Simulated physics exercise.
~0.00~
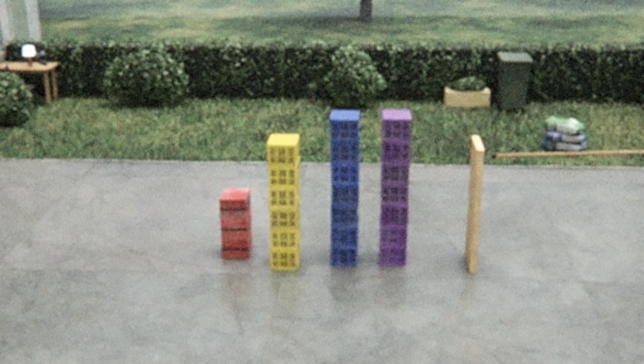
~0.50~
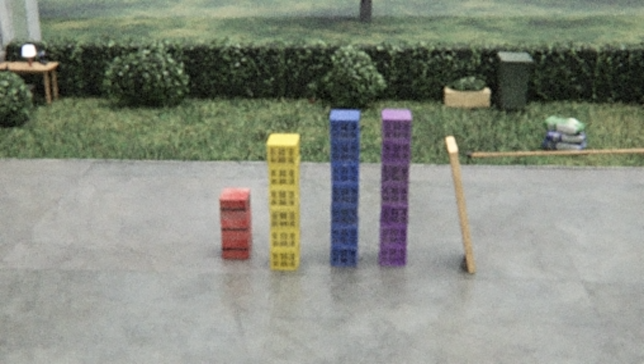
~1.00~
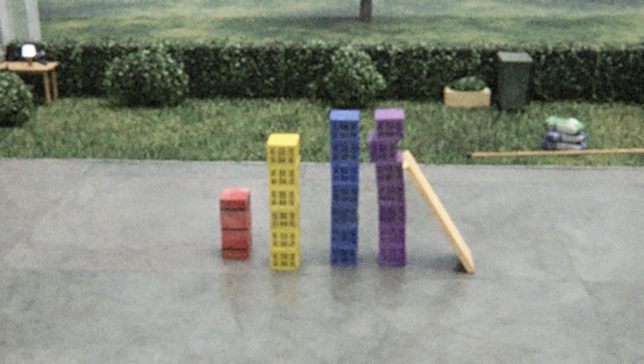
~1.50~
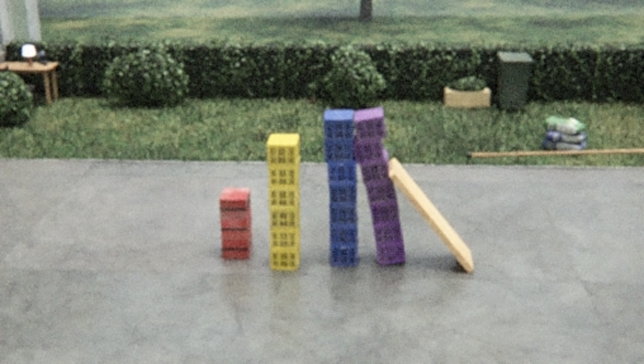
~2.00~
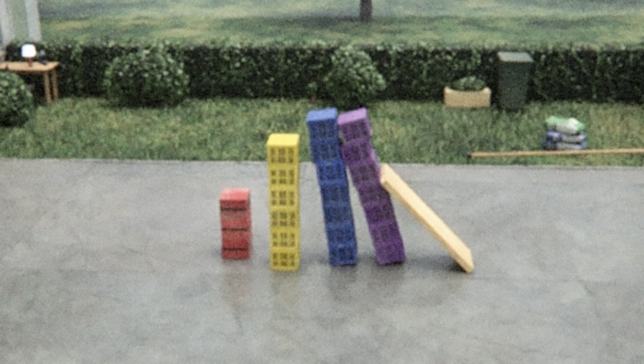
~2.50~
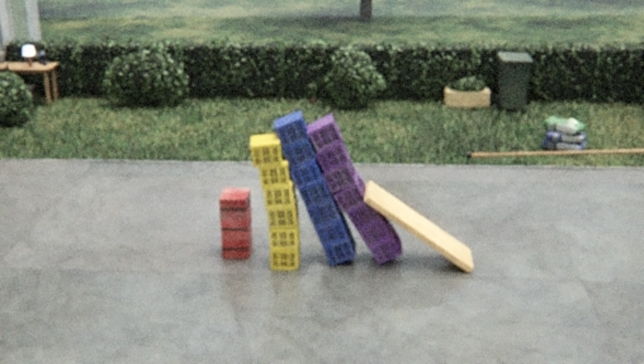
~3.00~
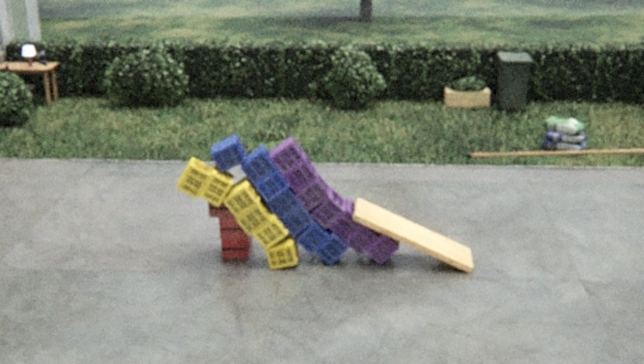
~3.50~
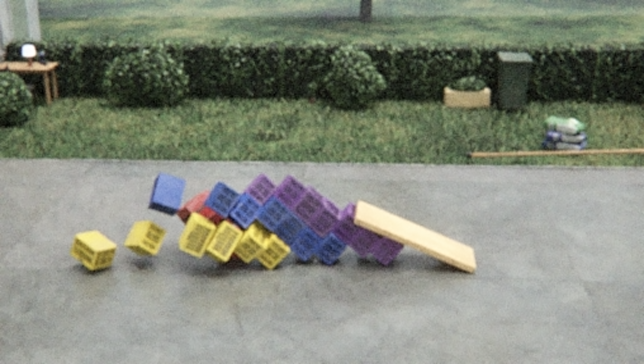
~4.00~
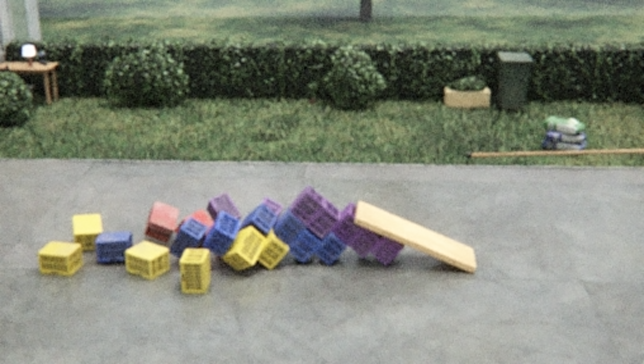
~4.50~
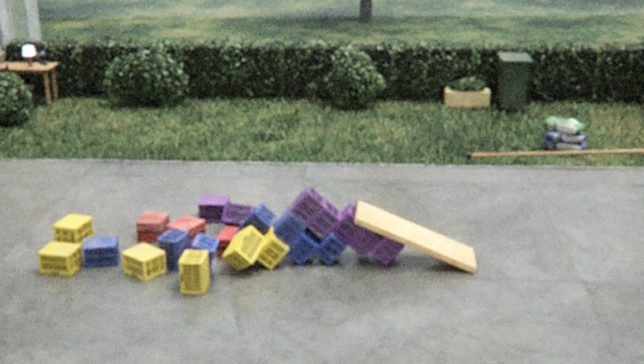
A pale wooden board stands upright on a grey paved yard, seen from the front by a still camera, with grass and a hedge behind. To its left stand four stacks of crates in a row, purple, blue, yellow and a short red one. The board tips left and strikes the purple stack, which bends and leans into the blue. Blue then pushes over yellow, and the tumbling crates knock down red. Crates spill leftward across the paving, and all four stacks end collapsed, with the board resting aslant against the purple crates.
